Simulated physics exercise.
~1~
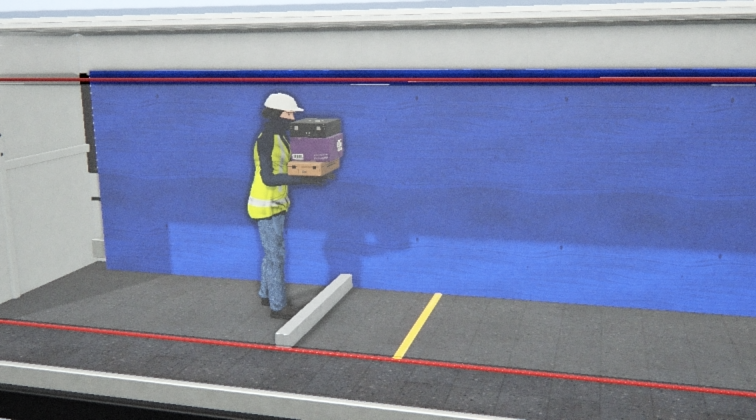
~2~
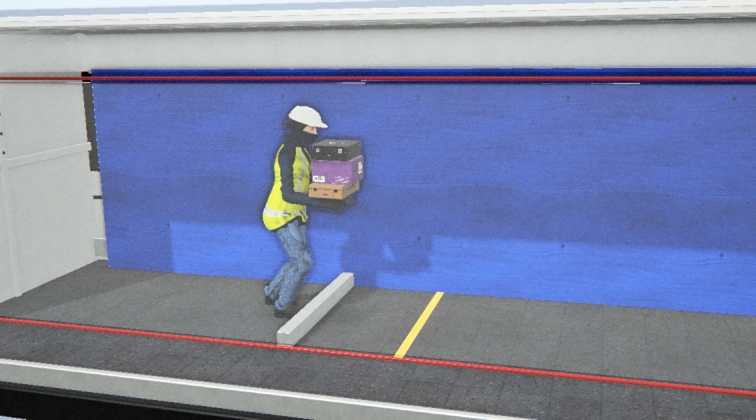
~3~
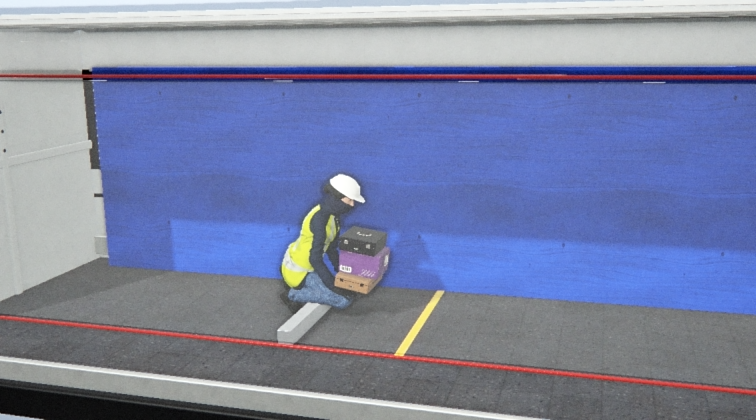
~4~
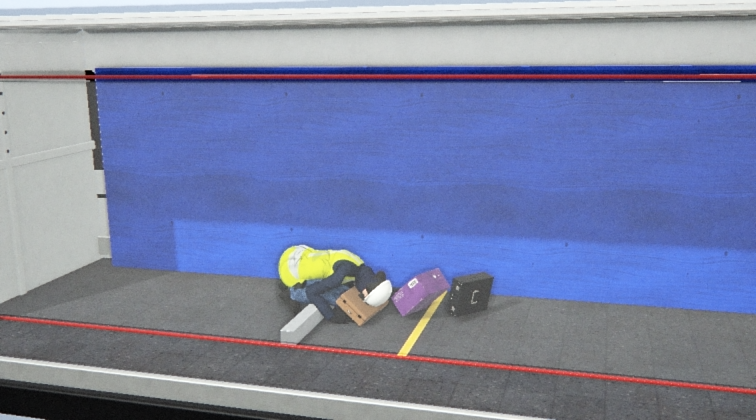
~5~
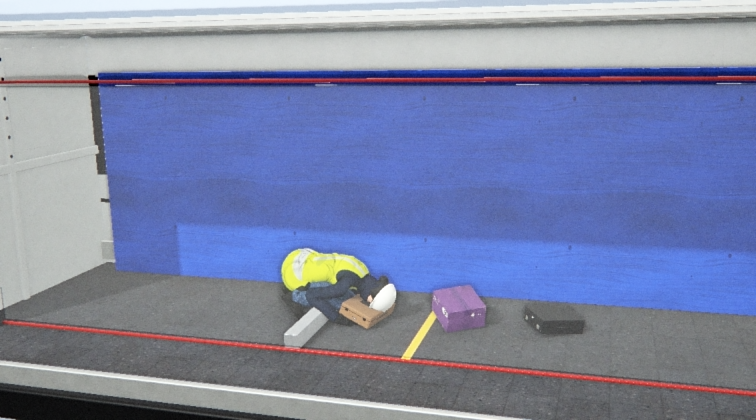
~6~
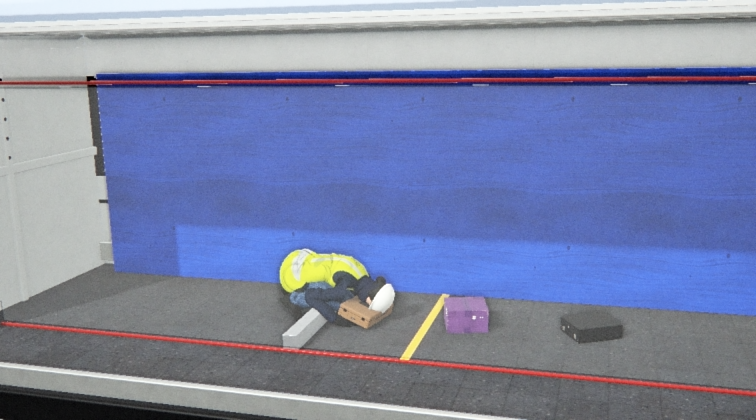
In this clip, a porter in a white helmet carrying three stacked boxes pitches forward over a low rail and crumples; the purple parcel and black toolbox tumble right past the yellow line, while the brown toolbox and the porter's head stop short of it.
